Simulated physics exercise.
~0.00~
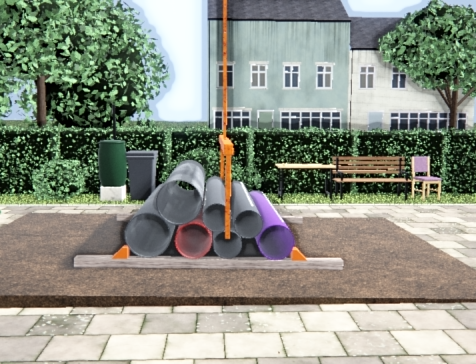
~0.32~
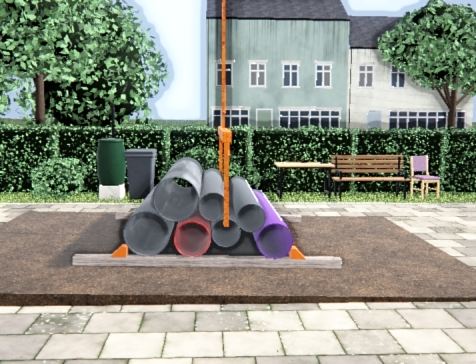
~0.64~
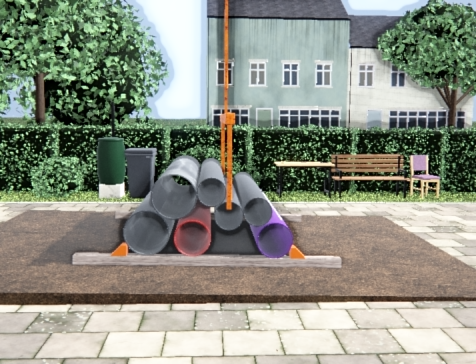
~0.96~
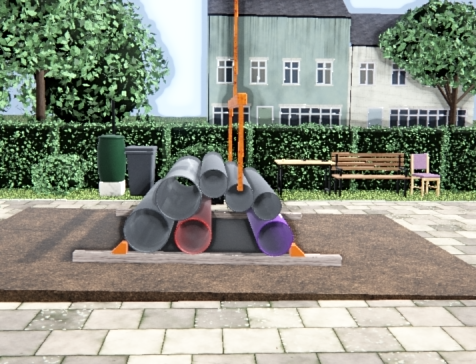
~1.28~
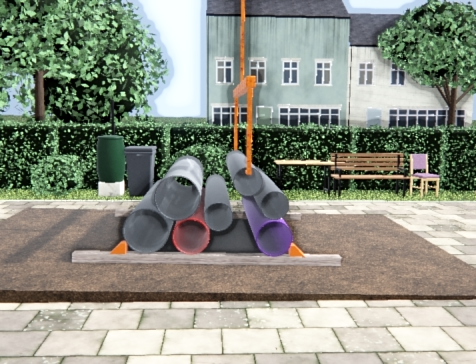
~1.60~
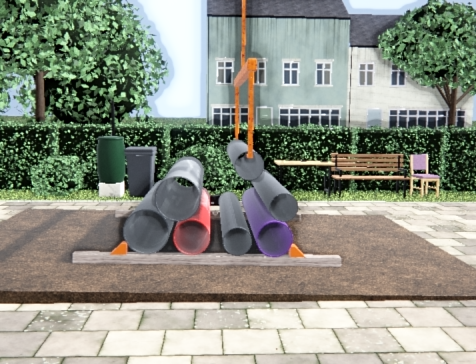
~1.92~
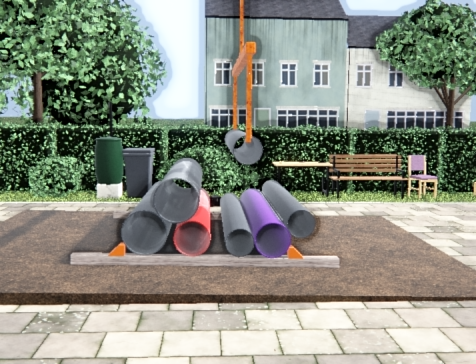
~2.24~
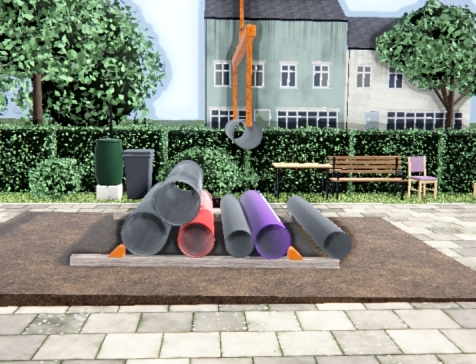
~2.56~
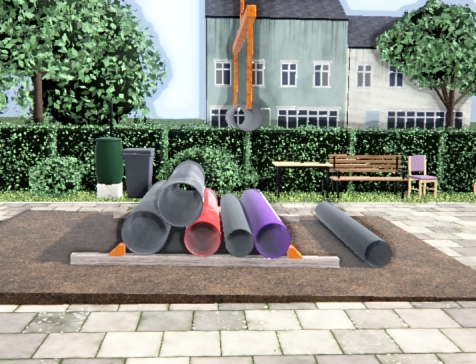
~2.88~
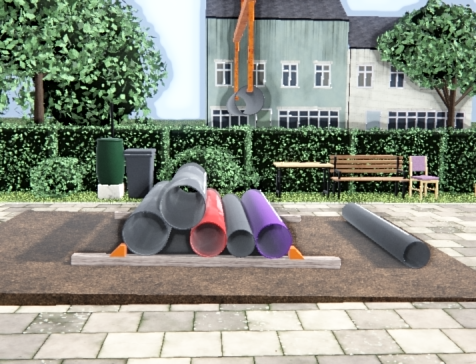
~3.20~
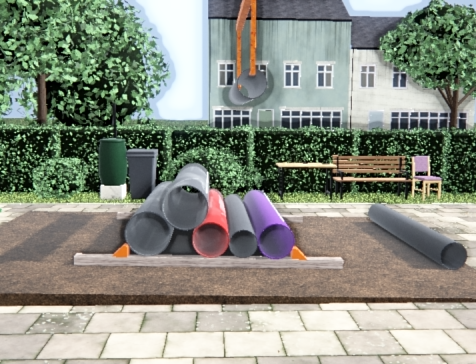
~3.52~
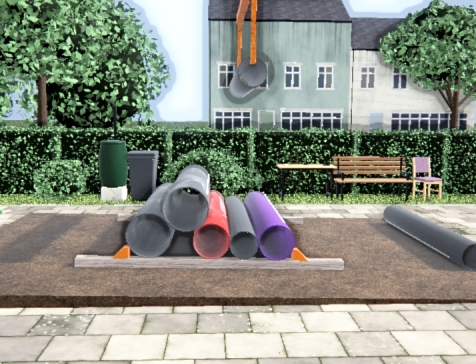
Stack of plastic pipes shifting as a crane hook lifts one out, a grey pipe rolling away right, red settling slightly right.
